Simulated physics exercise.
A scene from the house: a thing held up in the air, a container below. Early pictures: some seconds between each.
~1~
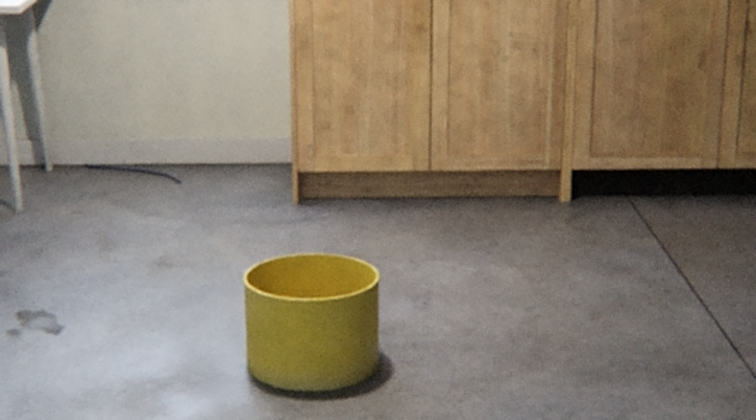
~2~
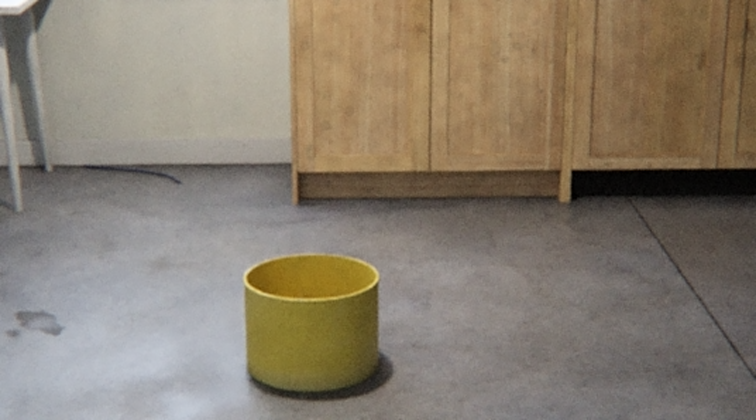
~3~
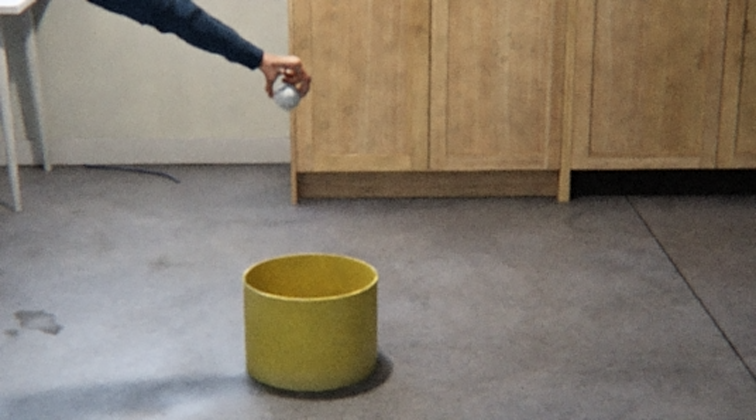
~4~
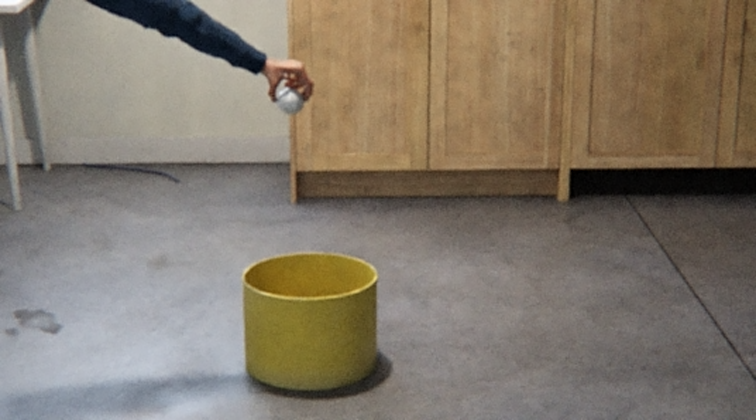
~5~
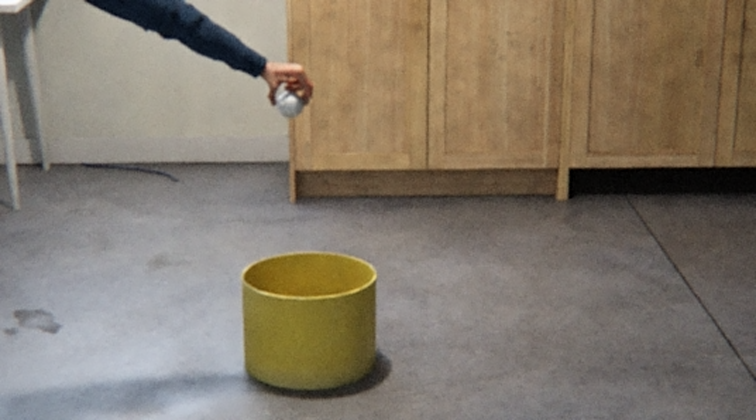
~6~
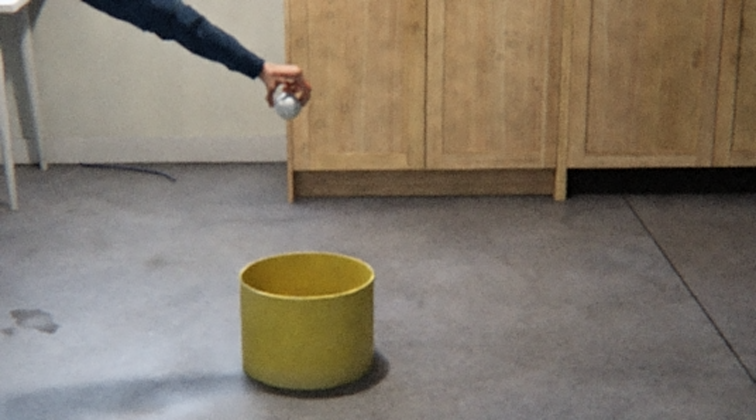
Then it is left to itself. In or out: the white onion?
It's going to be on the mark, I'd bet.
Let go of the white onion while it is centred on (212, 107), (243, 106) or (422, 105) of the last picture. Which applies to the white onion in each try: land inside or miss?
As it turns out, it does not get in the first time, enters the mouth the next time and does not get in the last time.
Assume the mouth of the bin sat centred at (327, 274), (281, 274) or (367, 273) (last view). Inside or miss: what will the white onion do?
Lands in it, lands in it, falls outside.
Then, 0.20 s after the last picture, white onion falling near (289, 155).
Then, 0.36 s after the last picture, white onion falling near (292, 295).
At rest, the white onion is caught, near (293, 348).
